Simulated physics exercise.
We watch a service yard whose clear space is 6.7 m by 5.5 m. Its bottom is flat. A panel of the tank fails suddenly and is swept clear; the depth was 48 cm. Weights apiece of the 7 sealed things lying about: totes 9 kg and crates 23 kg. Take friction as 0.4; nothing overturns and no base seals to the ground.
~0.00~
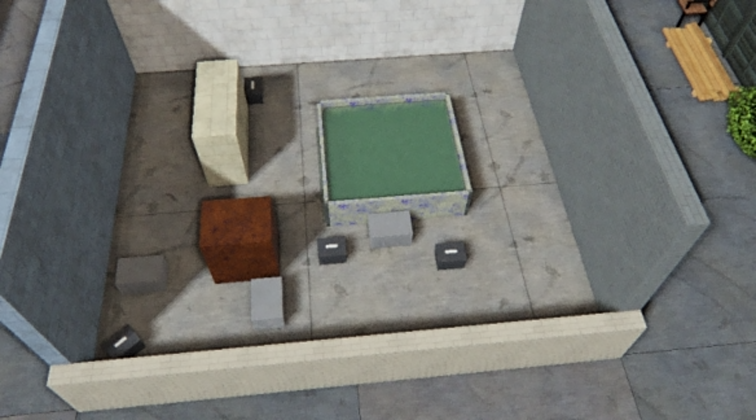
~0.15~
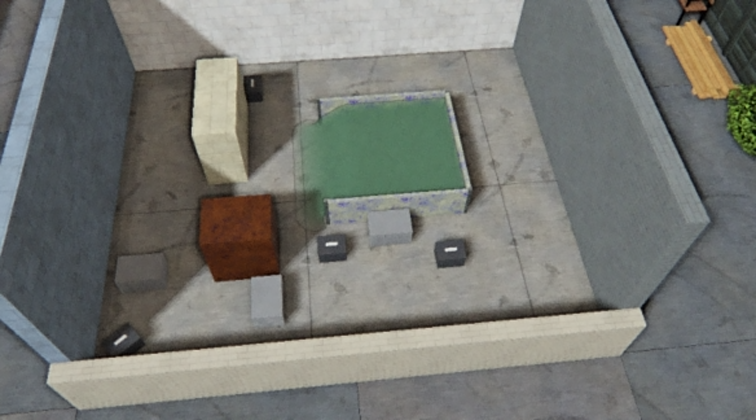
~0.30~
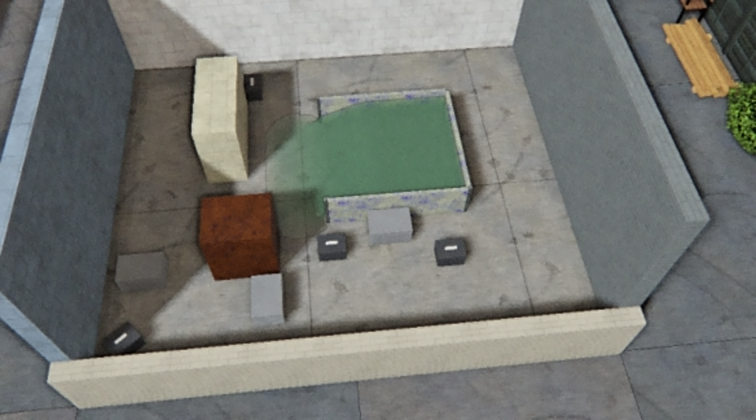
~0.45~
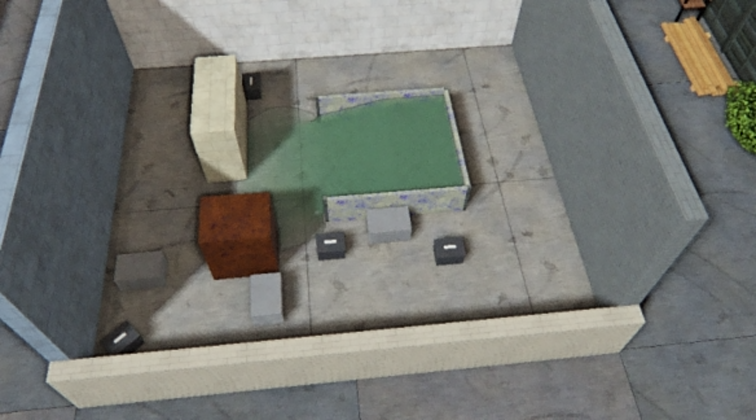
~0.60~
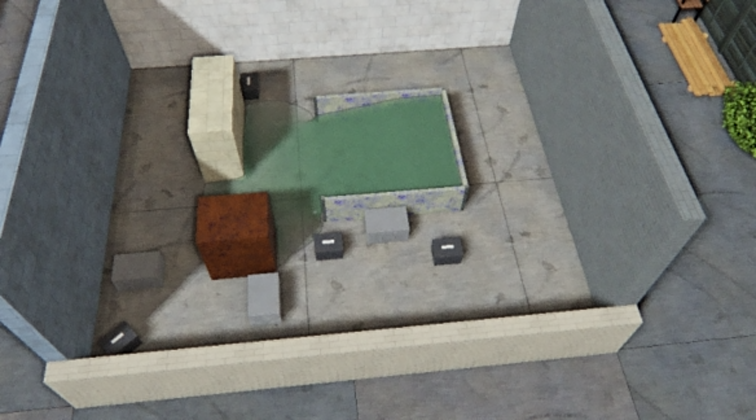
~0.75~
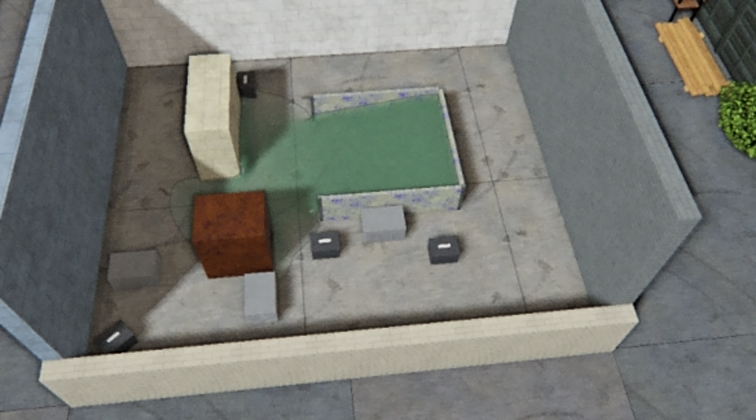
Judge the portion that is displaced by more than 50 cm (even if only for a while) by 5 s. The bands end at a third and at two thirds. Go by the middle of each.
It is one to two thirds.
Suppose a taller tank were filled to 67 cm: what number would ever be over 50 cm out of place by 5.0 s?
Then 3.
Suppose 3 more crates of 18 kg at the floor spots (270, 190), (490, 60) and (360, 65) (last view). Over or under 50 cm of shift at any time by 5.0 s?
In that order: More, under, more.
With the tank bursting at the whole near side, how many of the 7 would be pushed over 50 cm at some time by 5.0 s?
Then 6.
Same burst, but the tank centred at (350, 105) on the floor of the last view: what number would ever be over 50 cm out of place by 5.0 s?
Then 4.
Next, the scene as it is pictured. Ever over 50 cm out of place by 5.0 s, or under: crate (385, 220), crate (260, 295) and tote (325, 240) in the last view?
In turn: Less, less, under.
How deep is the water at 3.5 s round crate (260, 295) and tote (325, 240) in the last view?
Roughly 2 and 4 cm.
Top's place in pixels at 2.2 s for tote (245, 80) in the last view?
Around (236, 56).
After 1.1 s 0 of 7 are over 50 cm from their spots; 0 afloat.
After 2.2 s 1 of 7 are over 50 cm from their spots; 0 afloat.
After 3.5 s 3 of 7 are over 50 cm from their spots; 1 afloat.
After 5.0 s 3 of 7 are over 50 cm from their spots, and 3 have been at some point; 2 afloat.
